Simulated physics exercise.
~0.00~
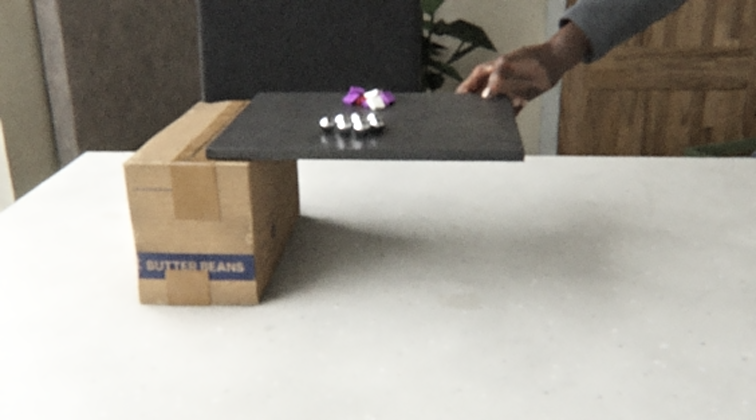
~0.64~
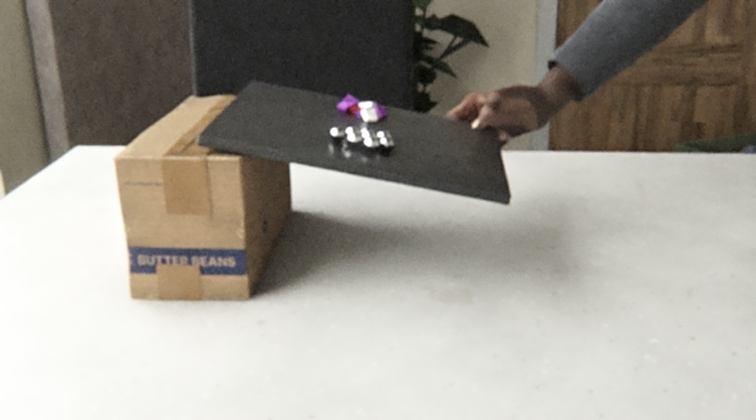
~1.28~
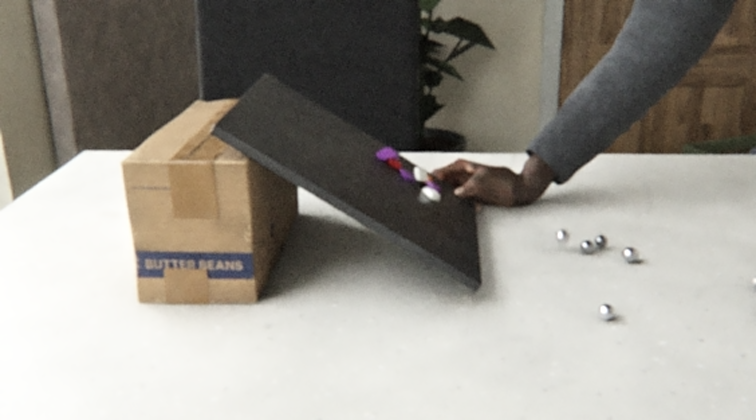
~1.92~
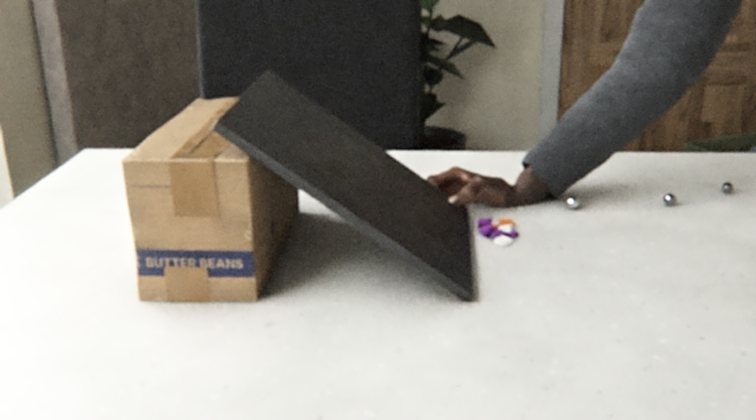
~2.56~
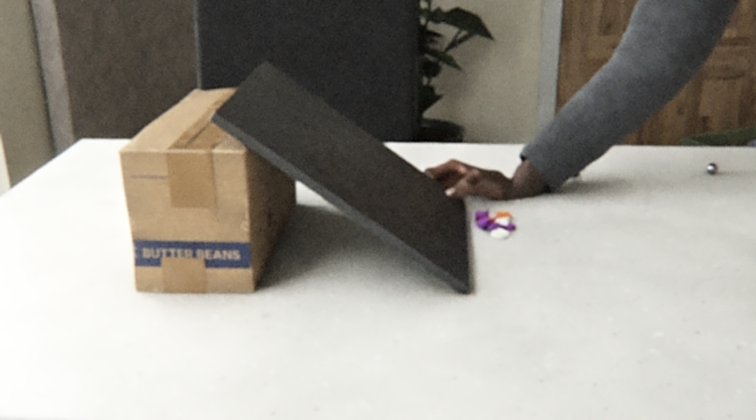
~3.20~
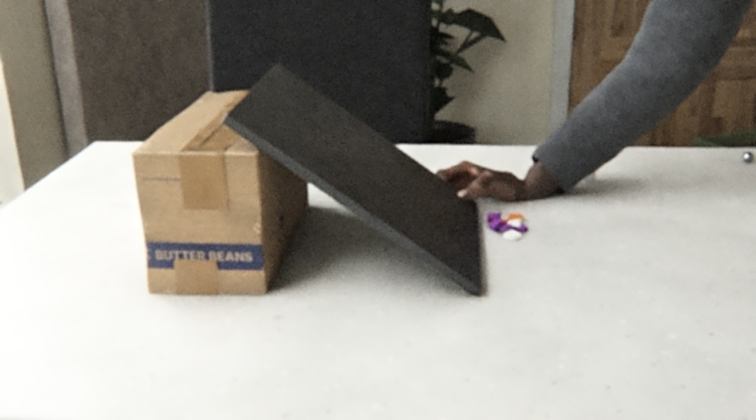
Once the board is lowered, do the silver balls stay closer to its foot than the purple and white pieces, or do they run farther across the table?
The silver balls run farther, rolling far off to the right while the purple and white pieces stop just past the foot of the board.
